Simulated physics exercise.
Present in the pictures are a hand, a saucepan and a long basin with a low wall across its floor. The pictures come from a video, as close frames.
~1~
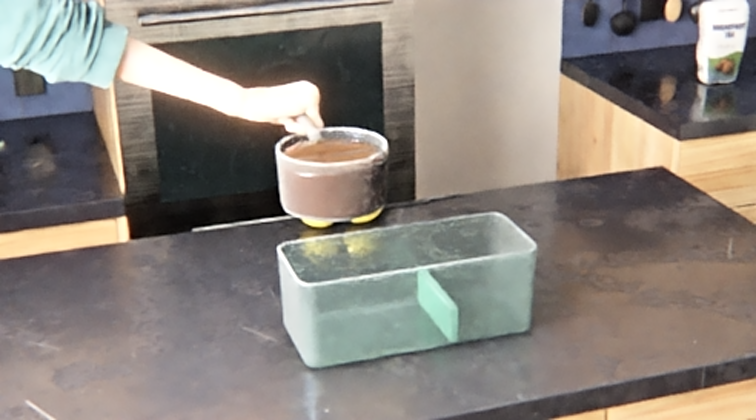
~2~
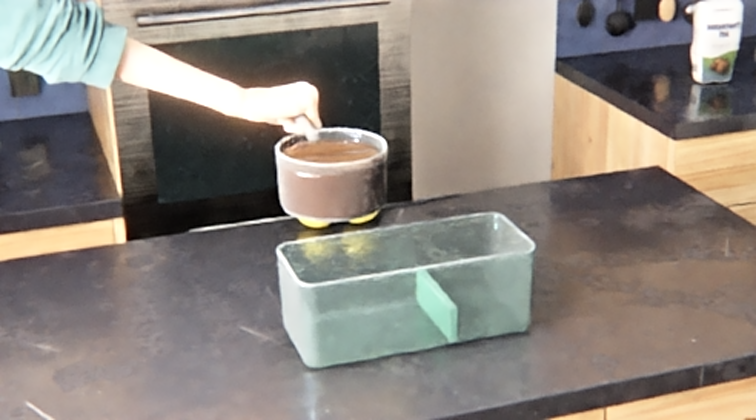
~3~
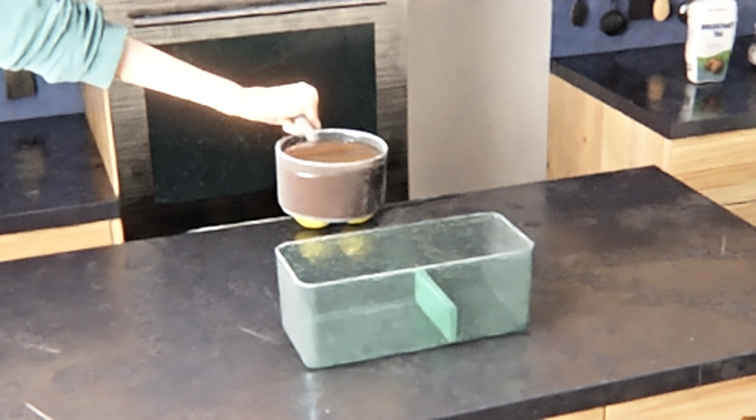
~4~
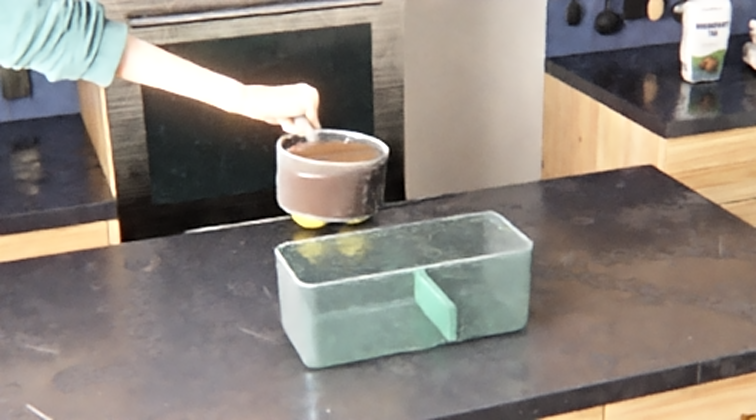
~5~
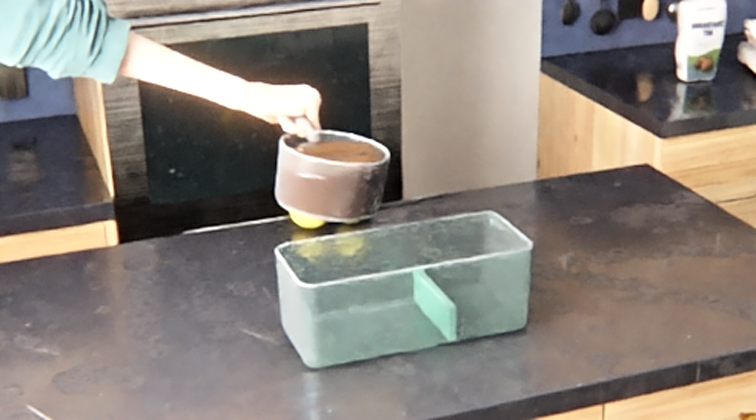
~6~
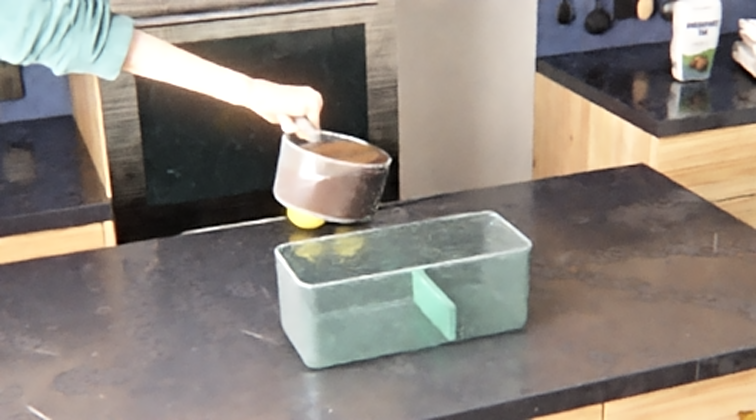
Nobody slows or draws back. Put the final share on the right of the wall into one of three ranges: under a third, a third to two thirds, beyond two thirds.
Range: A third to two thirds.
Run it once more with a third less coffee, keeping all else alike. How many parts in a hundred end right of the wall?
Something like 20 per cent, give or take.
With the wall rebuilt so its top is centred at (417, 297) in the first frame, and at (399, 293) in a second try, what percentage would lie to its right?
The first placement leaves close to 65 per cent, the second close to 85 per cent.
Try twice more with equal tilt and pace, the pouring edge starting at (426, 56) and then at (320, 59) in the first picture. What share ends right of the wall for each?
In order: Close to 75 and 5 percent.
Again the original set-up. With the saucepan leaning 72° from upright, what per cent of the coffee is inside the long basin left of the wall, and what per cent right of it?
Left: Some 10 %. Right: Some 20 %.
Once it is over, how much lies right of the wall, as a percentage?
Roughly 50 in a hundred.
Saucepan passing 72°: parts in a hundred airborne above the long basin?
30 %.
A moment on, the tilt is 72° and 46 per cent is still to pour, 8 is left of the wall and 18 right of it.
Next, the tilt is 108° and 6 per cent is still to pour, 42 is left of the wall and 47 right of it.
Then the tilt is 118° and 0 per cent is still to pour, 52 is left of the wall and 47 right of it.
Later the tilt is 118° and 0 per cent is still to pour, 52 is left of the wall and 48 right of it.
In the end 52 per cent lies left of the wall, 48 right of it and 1 outside.
